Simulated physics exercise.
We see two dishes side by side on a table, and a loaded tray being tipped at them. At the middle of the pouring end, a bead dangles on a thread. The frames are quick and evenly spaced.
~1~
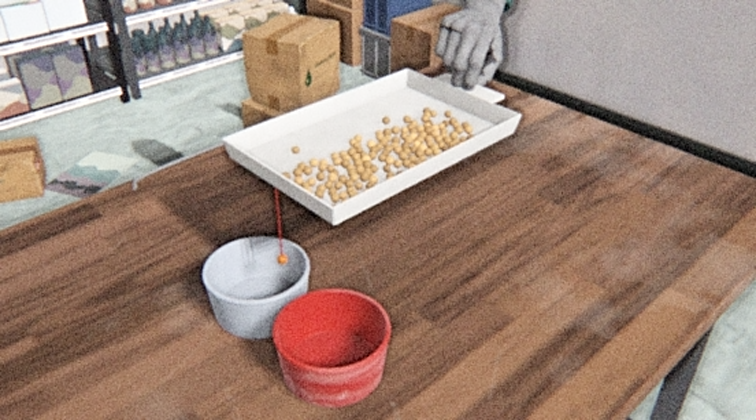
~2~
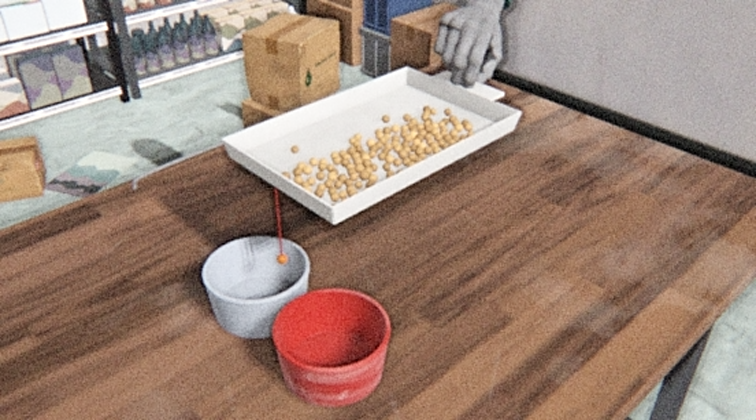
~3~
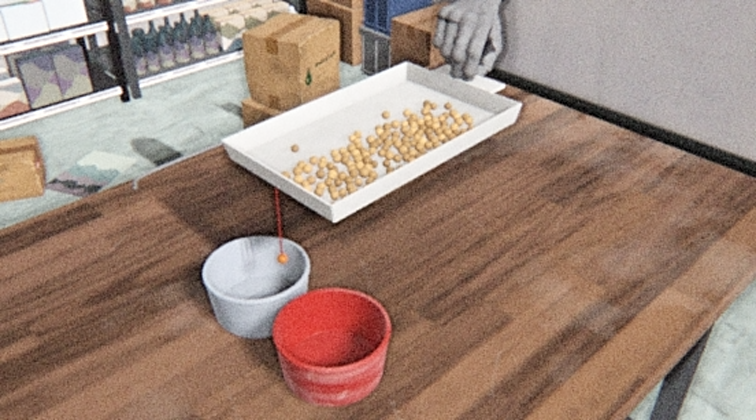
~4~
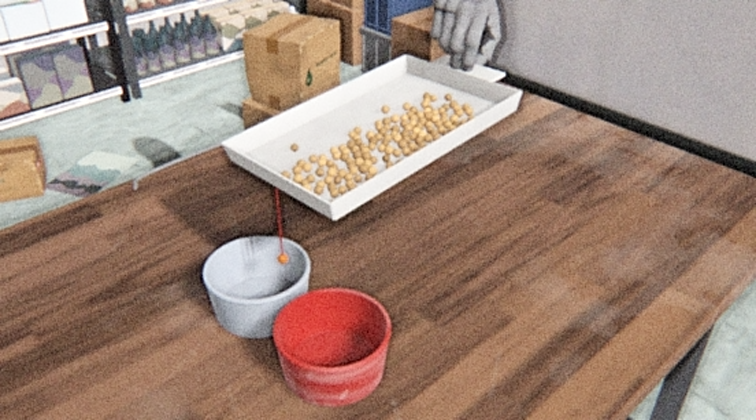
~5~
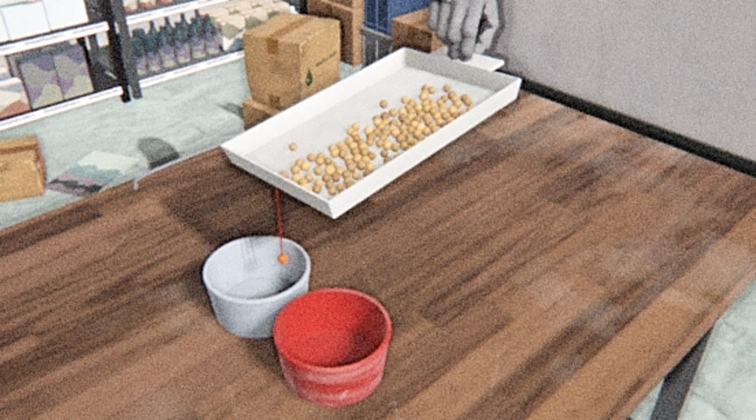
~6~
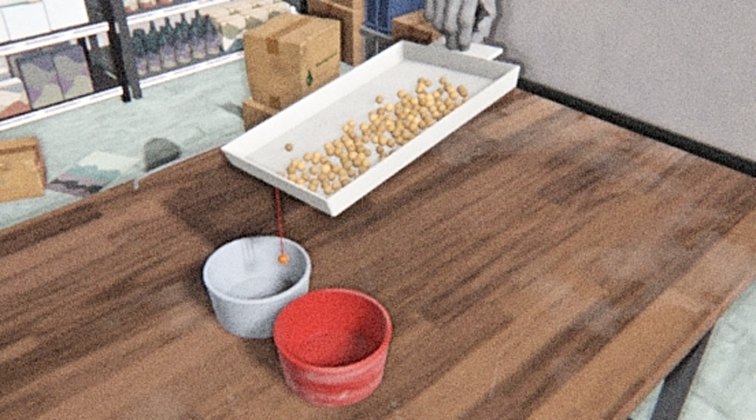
Over a wooden table, a gray hand slowly tilts a white tray of round beads.
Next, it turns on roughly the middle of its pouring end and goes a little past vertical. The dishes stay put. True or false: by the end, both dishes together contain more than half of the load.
False.
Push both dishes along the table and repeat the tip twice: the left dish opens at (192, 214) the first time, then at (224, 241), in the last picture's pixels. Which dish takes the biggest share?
Well, first the one further right, then the one further left.
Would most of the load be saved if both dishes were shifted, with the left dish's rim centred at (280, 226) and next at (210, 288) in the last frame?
First shift, a minority share; second shift, a minority share.
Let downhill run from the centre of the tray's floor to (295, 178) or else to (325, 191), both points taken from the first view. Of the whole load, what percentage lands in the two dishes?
That comes to 60 per cent the first time and 80 per cent the second.
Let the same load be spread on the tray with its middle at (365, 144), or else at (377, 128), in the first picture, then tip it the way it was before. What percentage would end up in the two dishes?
Share in order: Roughly 30 %, 30 %.
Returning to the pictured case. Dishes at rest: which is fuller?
Simple - it is the one placed left.
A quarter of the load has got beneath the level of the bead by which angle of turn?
I'd say close to 80 degrees.
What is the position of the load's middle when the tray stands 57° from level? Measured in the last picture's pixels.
Somewhere about pixel (268, 149).
Soon, tray tipped steeply; nearly all on the tray; a stray few outside both; a stray few in the air.
A while on, tray tipped right over; a small part on the tray; about a quarter in the left dish; about half outside both; a small part in the air.
Towards the end, tray tipped past a quarter turn; about a third in the left dish; about two thirds outside both.
Finally, tray tipped past a quarter turn; none in the right dish; about a third in the left dish; about two thirds outside both.
